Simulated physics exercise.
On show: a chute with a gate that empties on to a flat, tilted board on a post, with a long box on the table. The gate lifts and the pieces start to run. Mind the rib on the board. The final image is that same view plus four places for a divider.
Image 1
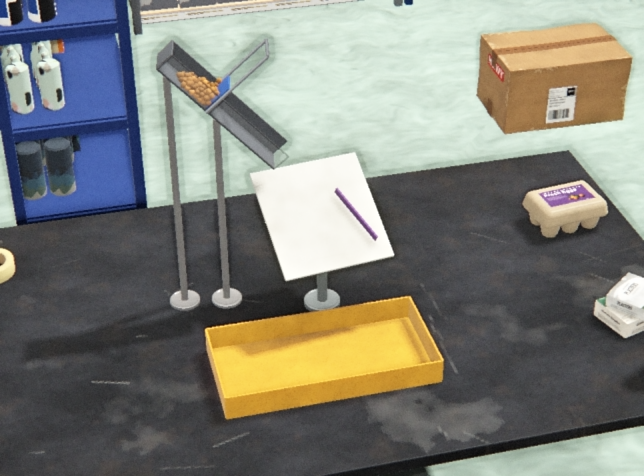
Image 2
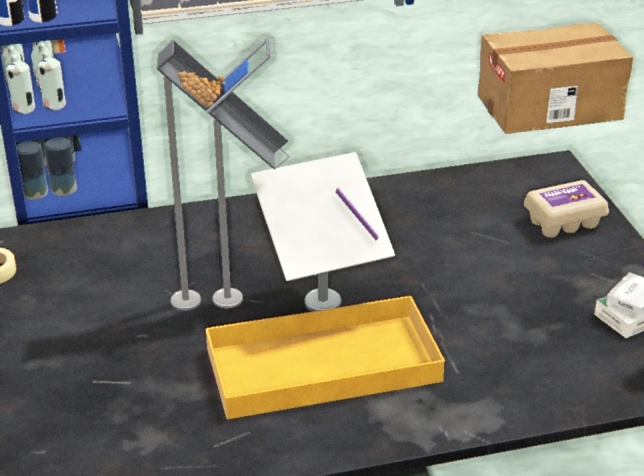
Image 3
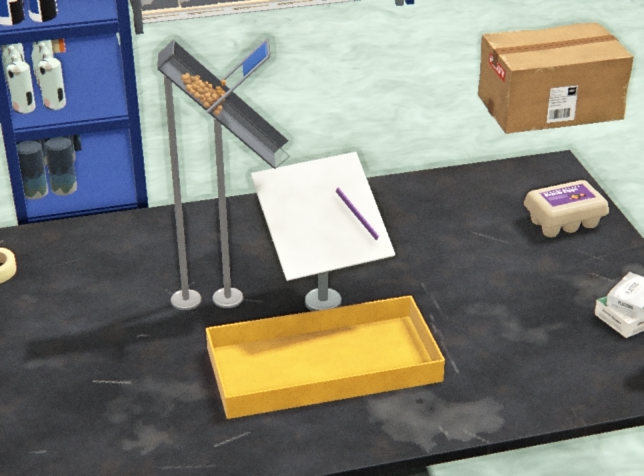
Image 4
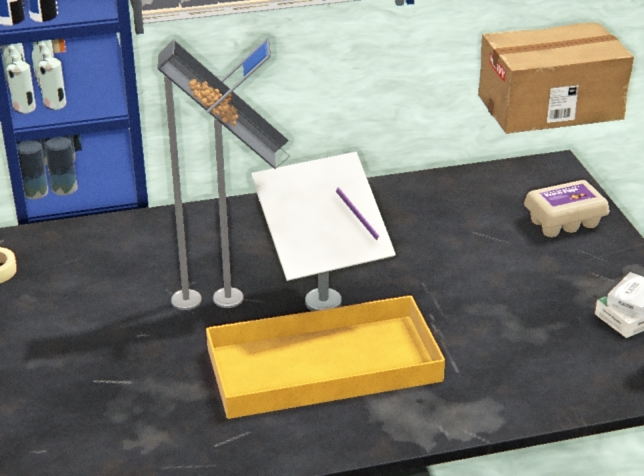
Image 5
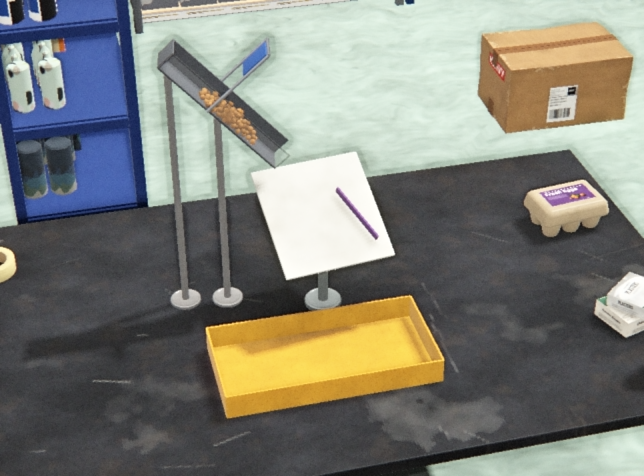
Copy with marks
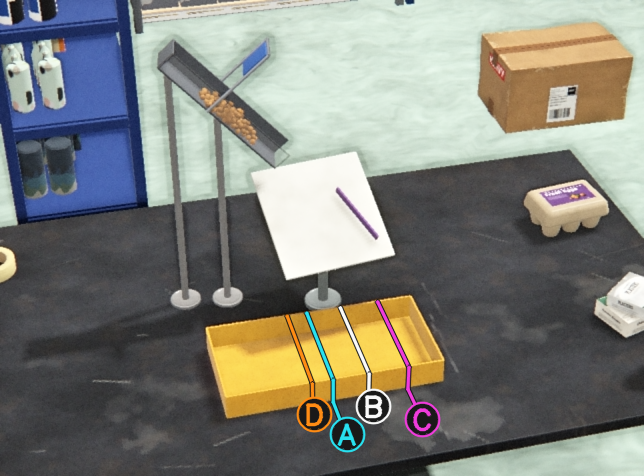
Small brown pieces behind a blue gate in a raised gray chute began sliding down to the right as the gate lifted, moving partway along it above a tilted white board and an empty yellow box.
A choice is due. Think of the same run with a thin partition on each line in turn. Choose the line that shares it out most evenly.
Line C does it best.
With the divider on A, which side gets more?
Right.
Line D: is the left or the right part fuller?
Right.
On the marked copy, line A crosses the front rim at (332, 379); line B crosses the front rim at (368, 373); line C crosses the front rim at (408, 366); line D crosses the front rim at (312, 382).
For line A, of what is caught, just a few on the left of the divider, almost all on the right.
For line B, of what is caught, just a few on the left of the divider, almost all on the right.
For line C, of what is caught, roughly a third on the left of the divider, roughly two thirds on the right.
For line D, of what is caught, not one piece on the left of the divider, every piece on the right.
